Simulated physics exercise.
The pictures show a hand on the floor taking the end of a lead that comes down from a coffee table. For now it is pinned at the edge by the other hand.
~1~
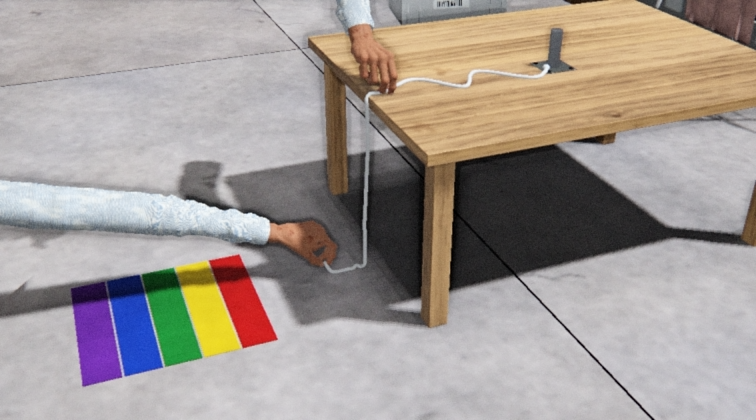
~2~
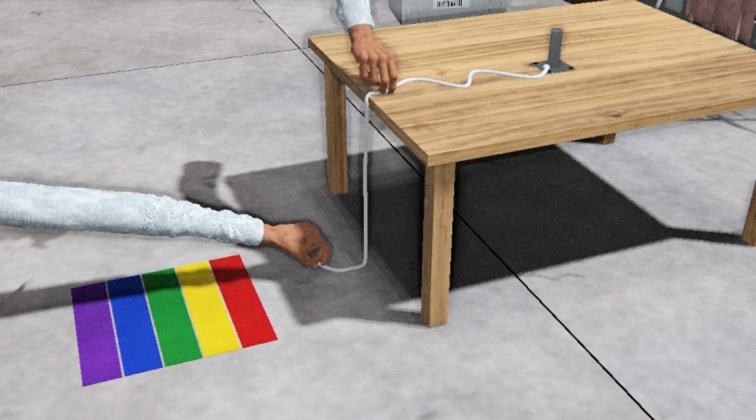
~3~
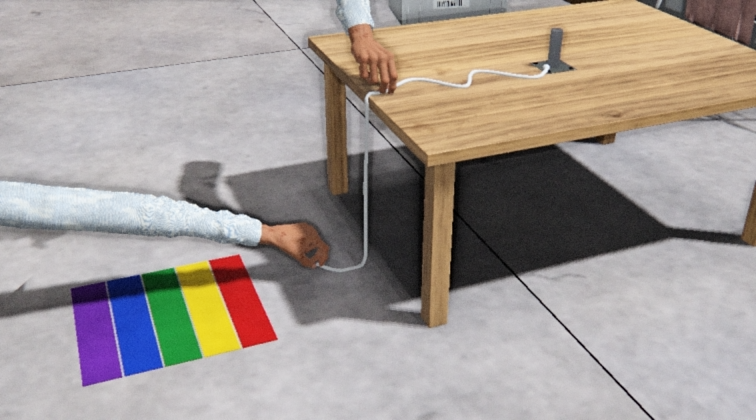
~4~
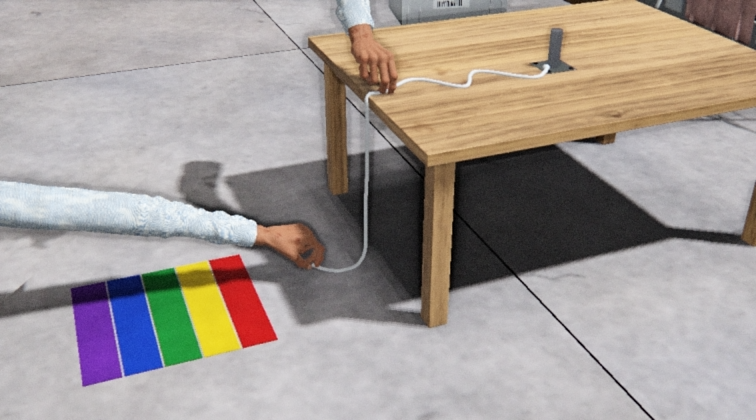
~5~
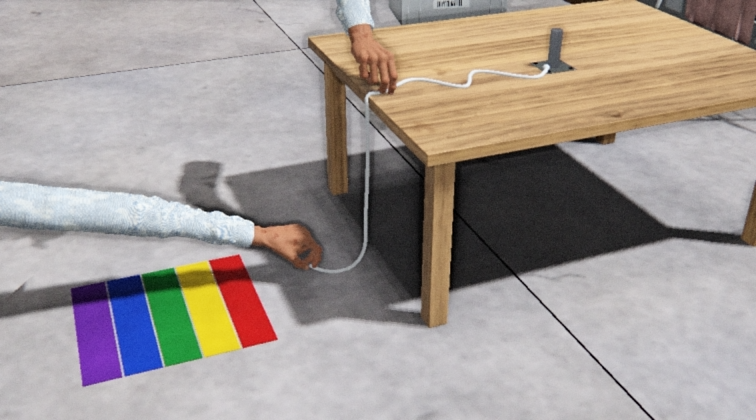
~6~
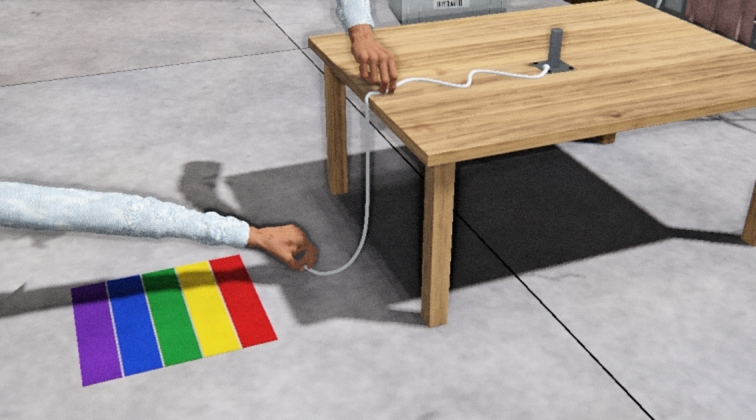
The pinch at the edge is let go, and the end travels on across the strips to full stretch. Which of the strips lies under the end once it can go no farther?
The blue one.
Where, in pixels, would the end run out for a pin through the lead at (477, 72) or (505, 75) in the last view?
Approximately (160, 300) and (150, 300), respectively.
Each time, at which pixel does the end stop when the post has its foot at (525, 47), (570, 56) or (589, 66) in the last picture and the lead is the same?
In that order: (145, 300), (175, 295) and (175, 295).
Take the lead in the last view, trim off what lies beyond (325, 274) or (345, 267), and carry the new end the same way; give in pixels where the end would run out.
Roughly at (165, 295) the first time and at (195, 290) the second.
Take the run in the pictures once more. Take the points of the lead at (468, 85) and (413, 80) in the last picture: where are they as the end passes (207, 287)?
About (426, 86) for the first point; the other lies about (369, 95).
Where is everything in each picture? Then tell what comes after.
End (325, 262); red (253, 326); yellow (217, 335); green (179, 344); blue (140, 353); purple (100, 362), in the first frame.
End (319, 264); lead through (532, 78) (470, 78) (418, 80) (367, 109) (365, 183) (366, 249), in the second frame.
End (317, 264), in the third frame.
End (313, 265); lead through (532, 78) (470, 78) (418, 80) (367, 109) (367, 182) (365, 248), in the fourth frame.
End (310, 265), in the fifth frame.
End (305, 266); lead through (532, 78) (470, 78) (418, 80) (367, 109) (368, 182) (360, 249), in the sixth frame.
A little later, end near (207, 287); over yellow.
Next, end near (158, 298); over green.
When it is tight, end near (128, 304); over blue. It gets as far as the blue strip.
